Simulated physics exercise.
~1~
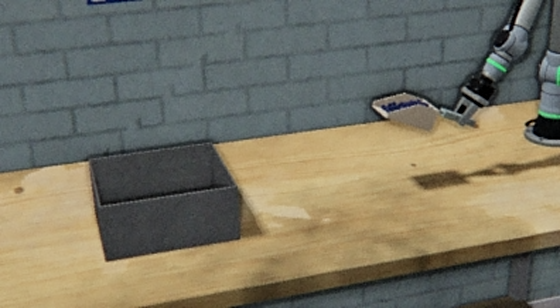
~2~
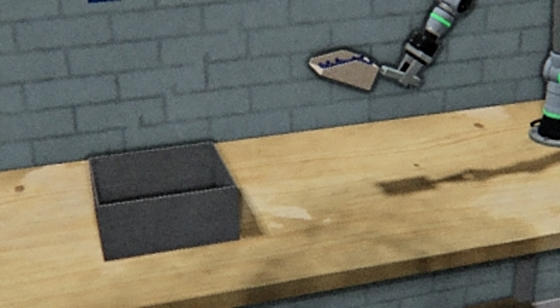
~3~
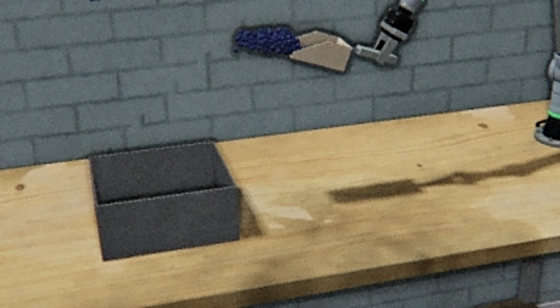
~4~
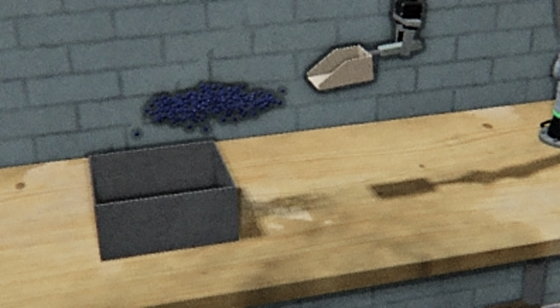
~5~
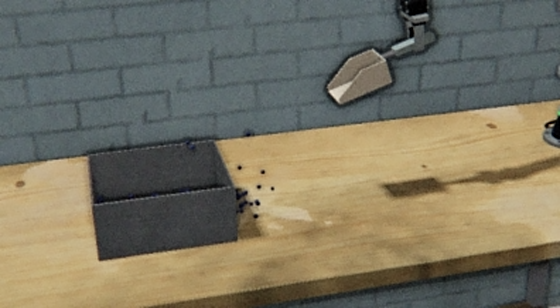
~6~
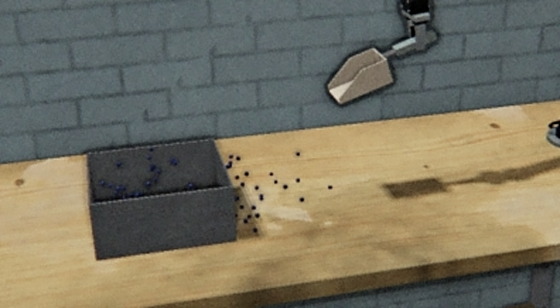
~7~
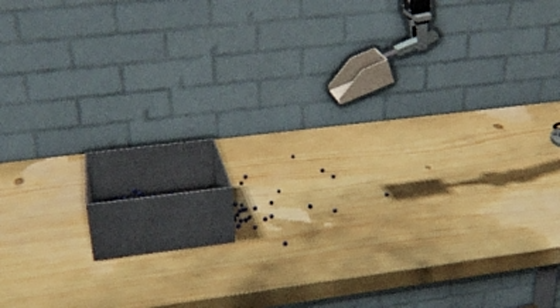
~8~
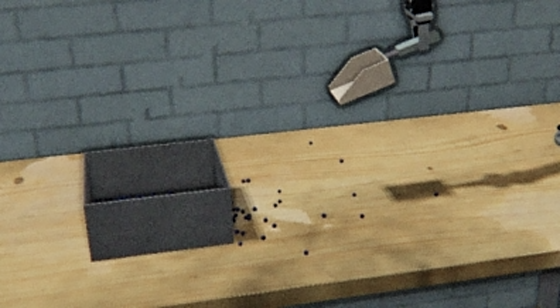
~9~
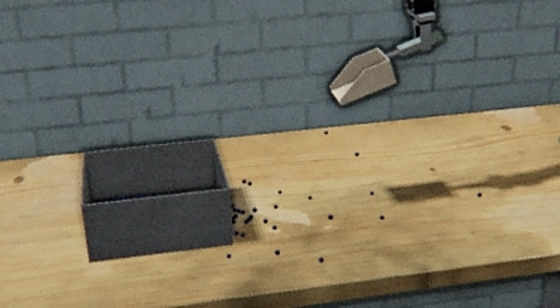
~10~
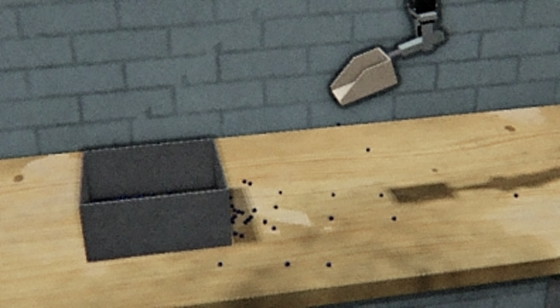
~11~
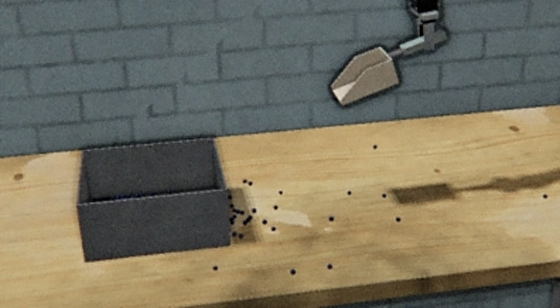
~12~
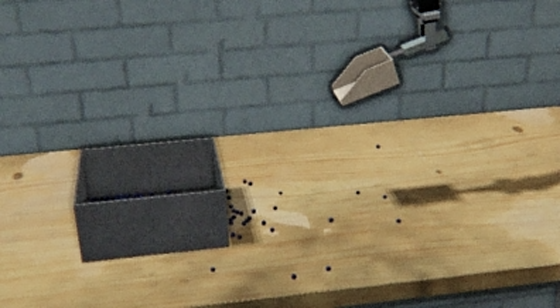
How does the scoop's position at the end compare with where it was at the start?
At the end the scoop hangs somewhat higher and a little further left than at the start.
